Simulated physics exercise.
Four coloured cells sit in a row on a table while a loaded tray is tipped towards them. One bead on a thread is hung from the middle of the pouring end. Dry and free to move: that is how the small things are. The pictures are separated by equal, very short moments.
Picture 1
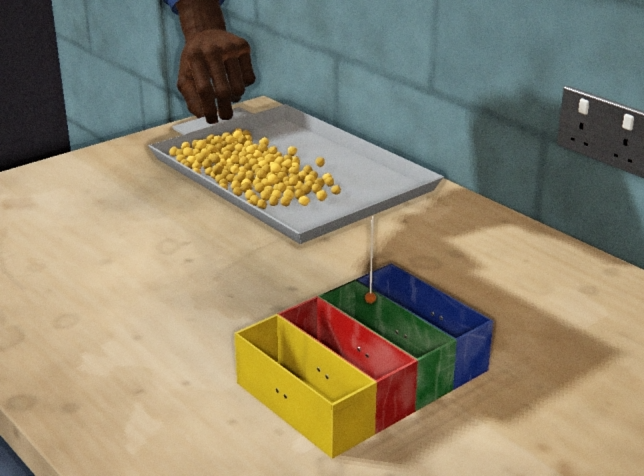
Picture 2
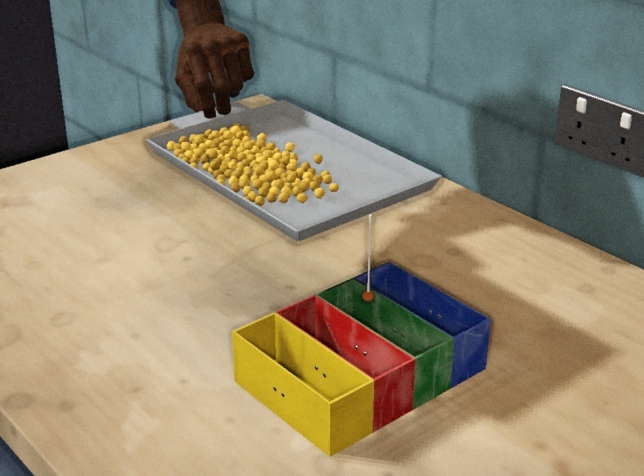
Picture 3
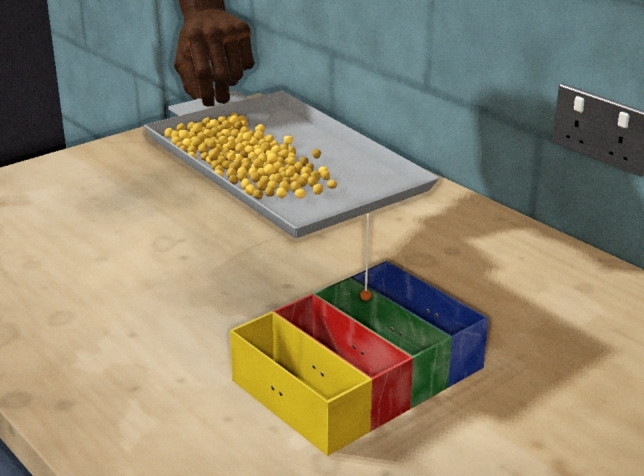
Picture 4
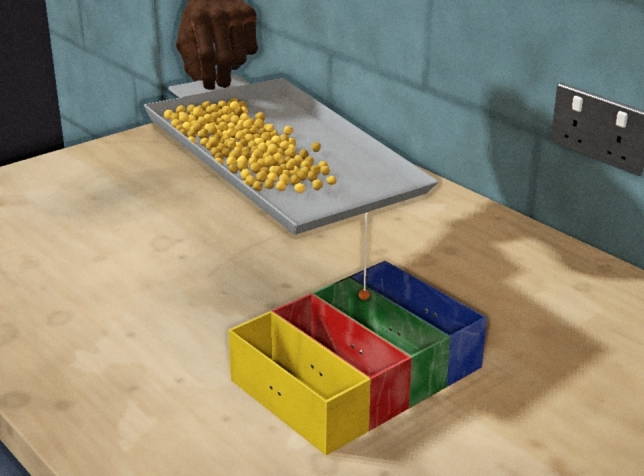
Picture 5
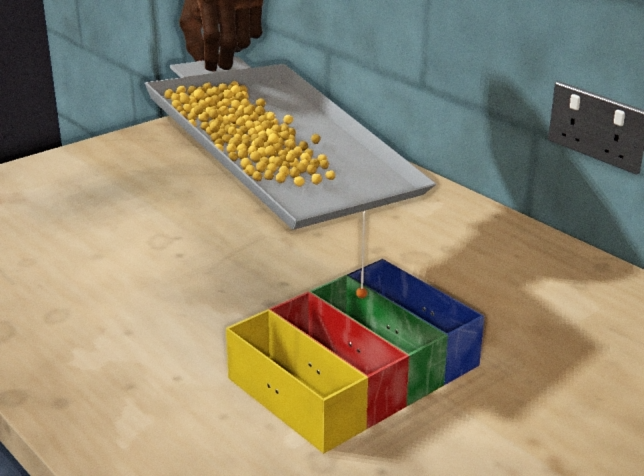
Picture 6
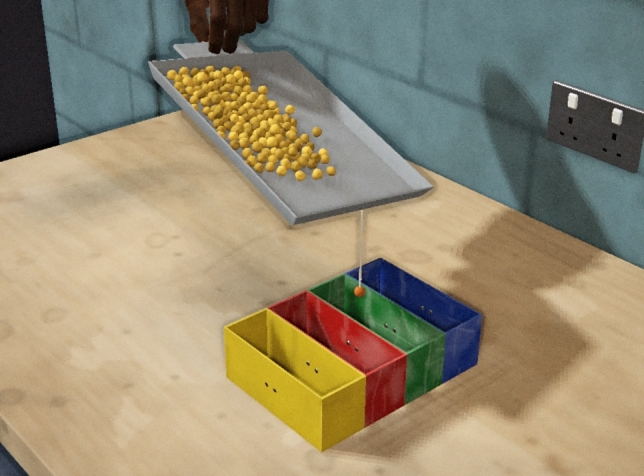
A hand raises the back of a grey tray of yellow balls above four coloured cells.
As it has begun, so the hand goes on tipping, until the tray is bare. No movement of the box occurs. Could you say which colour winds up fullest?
The blue cell winds up fullest.
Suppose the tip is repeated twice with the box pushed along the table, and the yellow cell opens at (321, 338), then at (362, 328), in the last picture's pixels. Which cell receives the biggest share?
Try one: The blue one; try two: That green cell.
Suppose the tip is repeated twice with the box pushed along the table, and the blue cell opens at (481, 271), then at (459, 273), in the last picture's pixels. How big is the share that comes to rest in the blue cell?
Close to 10 in a hundred, then close to 30 in a hundred.
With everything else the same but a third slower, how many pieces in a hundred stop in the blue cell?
I'd put it near 50 per cent.
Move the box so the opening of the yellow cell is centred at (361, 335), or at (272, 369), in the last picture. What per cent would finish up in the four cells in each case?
The first yields 100 per cent and the second 20 per cent.
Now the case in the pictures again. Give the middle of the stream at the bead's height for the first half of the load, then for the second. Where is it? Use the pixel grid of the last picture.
First near (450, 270), later near (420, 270).
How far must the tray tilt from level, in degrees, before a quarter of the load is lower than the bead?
70 degrees.
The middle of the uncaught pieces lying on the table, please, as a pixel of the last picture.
About (488, 325) in the last picture.
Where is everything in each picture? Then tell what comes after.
The first picture shows corners of the pouring end at (300, 229) and (434, 176), level; middle of the load at (247, 168), puffed corn balls; bead on its thread at (370, 298); yellow cell at (354, 415); red cell at (396, 392); green cell at (435, 370); blue cell at (472, 350).
The second picture shows corners of the pouring end at (298, 226) and (432, 175), level; middle of the load at (245, 164).
The third picture shows corners of the pouring end at (297, 223) and (430, 177), tipped barely, lowest at the right corner; middle of the load at (243, 155).
The fourth picture shows corners of the pouring end at (297, 220) and (430, 180), tipped a little, lowest at the right corner; middle of the load at (243, 143).
The fifth picture shows corners of the pouring end at (297, 215) and (428, 182), tipped clearly, lowest at the right corner; middle of the load at (243, 130).
The sixth picture shows corners of the pouring end at (297, 212) and (426, 184), tipped clearly, lowest at the right corner; middle of the load at (246, 118); yellow cell at (343, 408); red cell at (385, 386); green cell at (424, 364); blue cell at (462, 344).
Soon after the last picture, tray tipped steeply; about two thirds on the tray; a stray few in the blue cell; about a quarter falling or outside the box.
A little later, tray tipped past a quarter turn; a stray few on the tray; about a third in the blue cell; a small part in the green cell; about half falling or outside the box.
Later still, tray tipped past a quarter turn; about a third in the blue cell; a small part in the green cell; a stray few in the red cell; about half falling or outside the box.
At rest, tray tipped past a quarter turn; about a third in the blue cell; a small part in the green cell; a stray few in the red cell; none in the yellow cell; about half outside the box.
